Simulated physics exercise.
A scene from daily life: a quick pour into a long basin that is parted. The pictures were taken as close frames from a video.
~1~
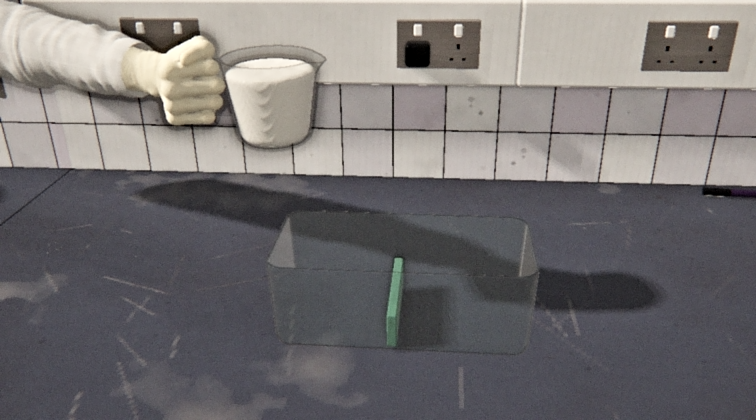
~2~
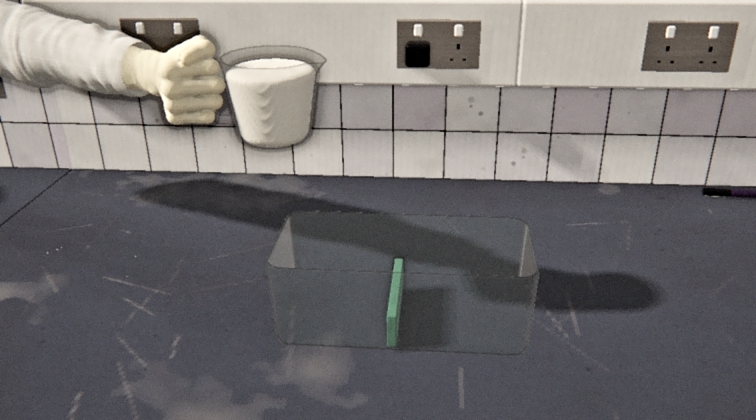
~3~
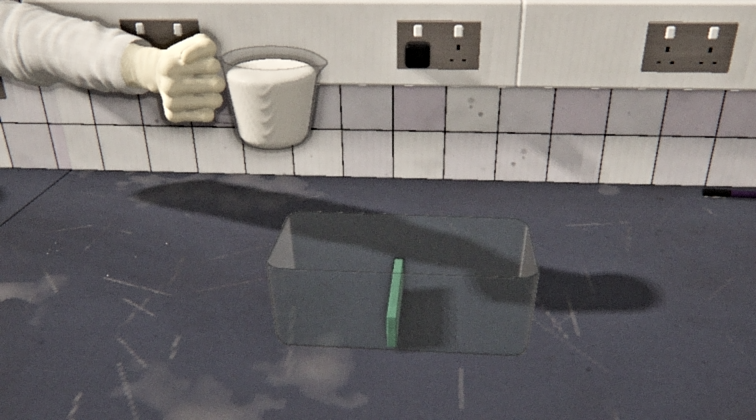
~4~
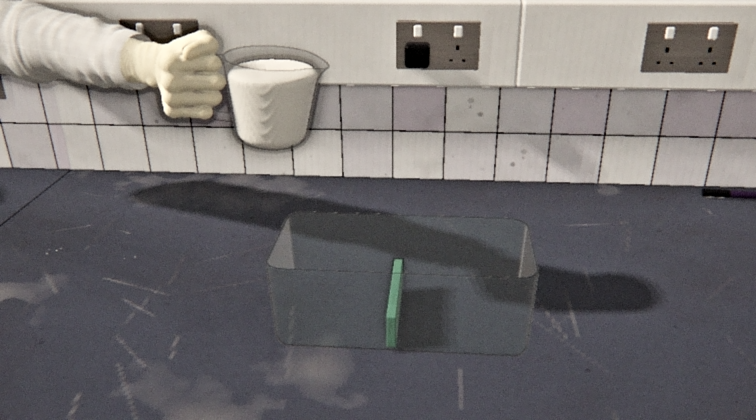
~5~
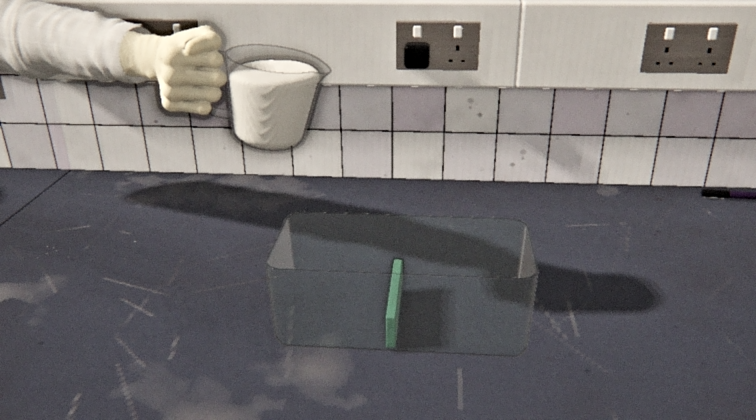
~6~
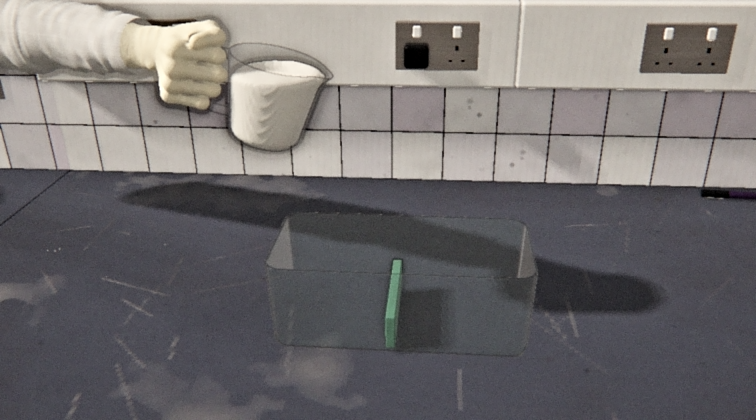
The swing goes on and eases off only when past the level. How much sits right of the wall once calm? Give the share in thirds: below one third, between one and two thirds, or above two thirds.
Once it settles, the part right of the wall is a third to two thirds, I'd say.
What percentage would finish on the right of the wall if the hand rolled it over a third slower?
About 55 per cent.
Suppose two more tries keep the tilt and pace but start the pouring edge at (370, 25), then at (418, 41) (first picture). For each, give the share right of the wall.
The first gives 95 %, the second 90 %.
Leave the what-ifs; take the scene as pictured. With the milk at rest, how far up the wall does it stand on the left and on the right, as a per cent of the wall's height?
The left reads 30 in a hundred and the right 20 in a hundred.
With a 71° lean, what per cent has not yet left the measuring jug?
65 %.
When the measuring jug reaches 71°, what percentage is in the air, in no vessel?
I'd say some 30 per cent.
A moment on, the measuring jug is tipped part way and 66 per cent is still to pour, 3 is left of the wall and 3 right of it.
Next, the measuring jug is tipped on its side and 14 per cent is still to pour, 22 is left of the wall and 40 right of it.
Then the measuring jug is tipped right over and 0 per cent is still to pour, 50 is left of the wall and 46 right of it.
Later the measuring jug is tipped right over and 0 per cent is still to pour, 51 is left of the wall and 47 right of it.
Finally, 51 per cent lies left of the wall, 47 right of it and 2 outside.
